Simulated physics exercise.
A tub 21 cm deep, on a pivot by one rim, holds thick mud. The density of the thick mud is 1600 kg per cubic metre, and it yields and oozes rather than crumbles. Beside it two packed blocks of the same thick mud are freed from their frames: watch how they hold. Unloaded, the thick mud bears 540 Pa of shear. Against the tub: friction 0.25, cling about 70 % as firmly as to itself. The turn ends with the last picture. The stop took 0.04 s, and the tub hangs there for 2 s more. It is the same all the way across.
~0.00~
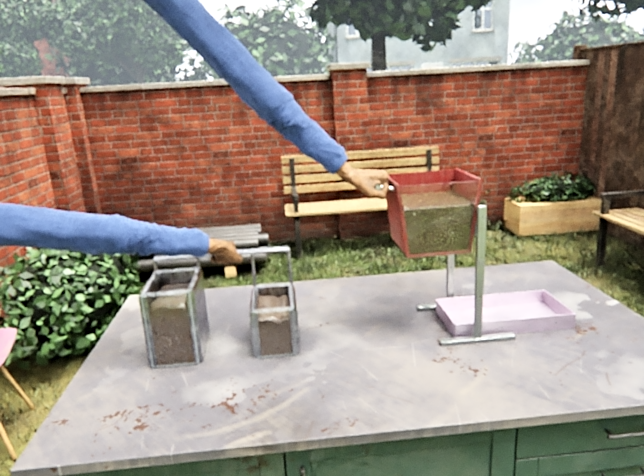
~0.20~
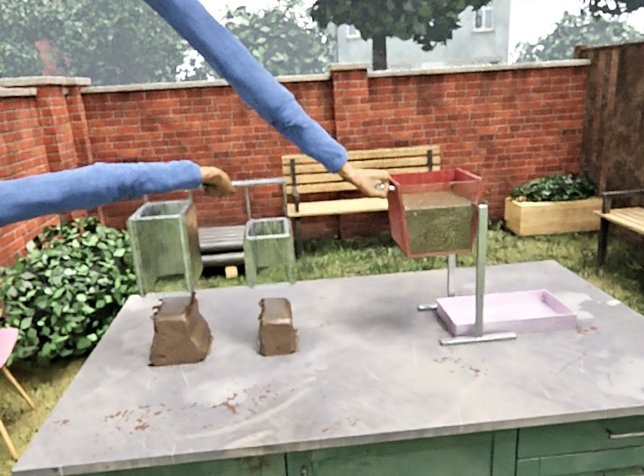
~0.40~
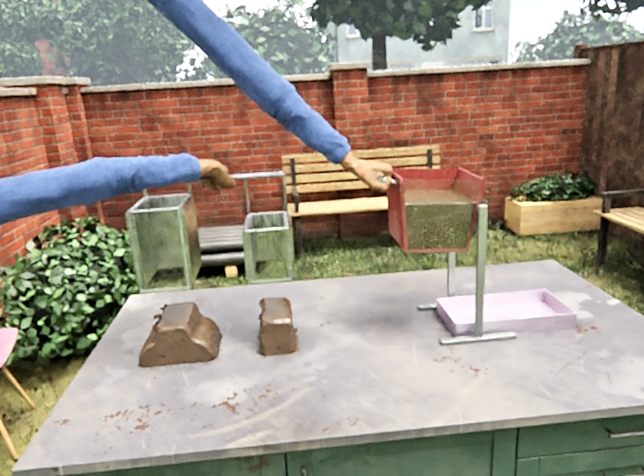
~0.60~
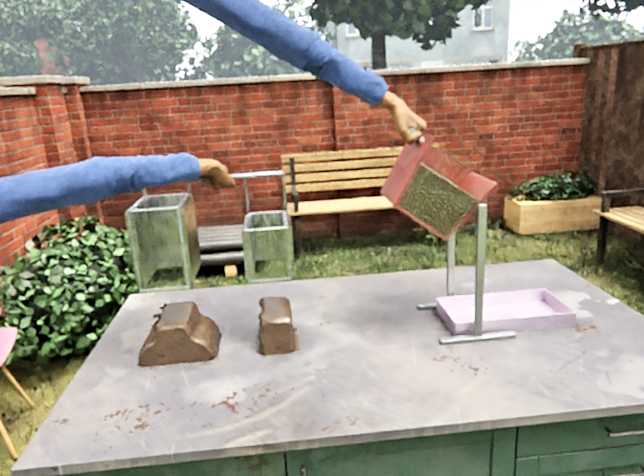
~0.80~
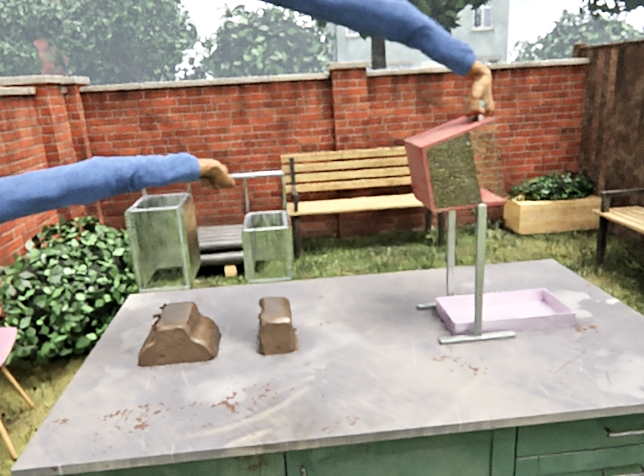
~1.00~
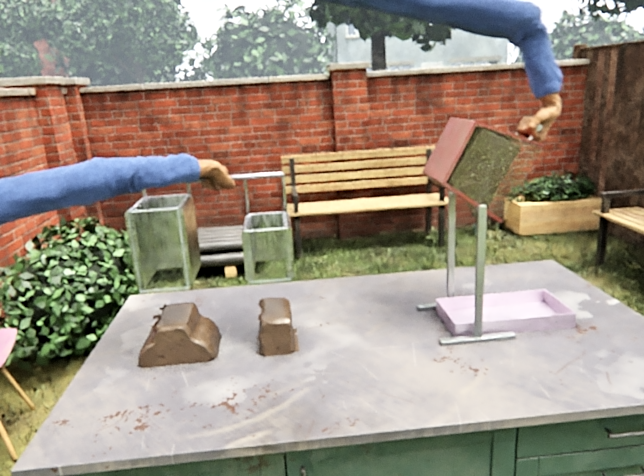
An arm in a blue sleeve lifts two joined, clear open casings off two blocks of brown mud on a grey table, and the left block slumps lower and wider. Another arm then swings the red-rimmed tub of mud up and over to the right on its stand above a pink tray.
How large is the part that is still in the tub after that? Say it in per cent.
It comes to some 0 %.
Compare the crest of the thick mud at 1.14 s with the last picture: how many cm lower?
Roughly 11 cm.
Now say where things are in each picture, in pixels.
The first frame shows handle-side rim at (400, 186), tilt 0 degrees; highest point of the thick mud at (471, 204); test blocks 20 cm, 13 cm high (left to right).
The second frame shows handle-side rim at (401, 186), tilt 0 degrees; highest point of the thick mud at (472, 204); test blocks 17 cm, 13 cm high (left to right).
The third frame shows handle-side rim at (403, 179), tilt 4 degrees; highest point of the thick mud at (411, 204); test blocks 13 cm, 13 cm high (left to right).
The fourth frame shows handle-side rim at (434, 139), tilt 37 degrees; highest point of the thick mud at (424, 165); test blocks 13 cm, 13 cm high (left to right).
The fifth frame shows handle-side rim at (496, 122), tilt 80 degrees; highest point of the thick mud at (467, 134); test blocks 13 cm, 13 cm high (left to right).
The sixth frame shows handle-side rim at (542, 148), tilt 118 degrees; highest point of the thick mud at (482, 130); test blocks 13 cm, 13 cm high (left to right).
By 1.14 s, the tub is at 118 degrees and holds 63 %.
By 1.31 s, the tub is at 118 degrees and holds 0 %.
By 1.48 s, the tub is at 118 degrees and holds 0 %.
By 1.65 s, the tub is at 118 degrees and holds 0 %.
By 3.00 s, at the end, the tub is at 118 degrees and holds 0 %.
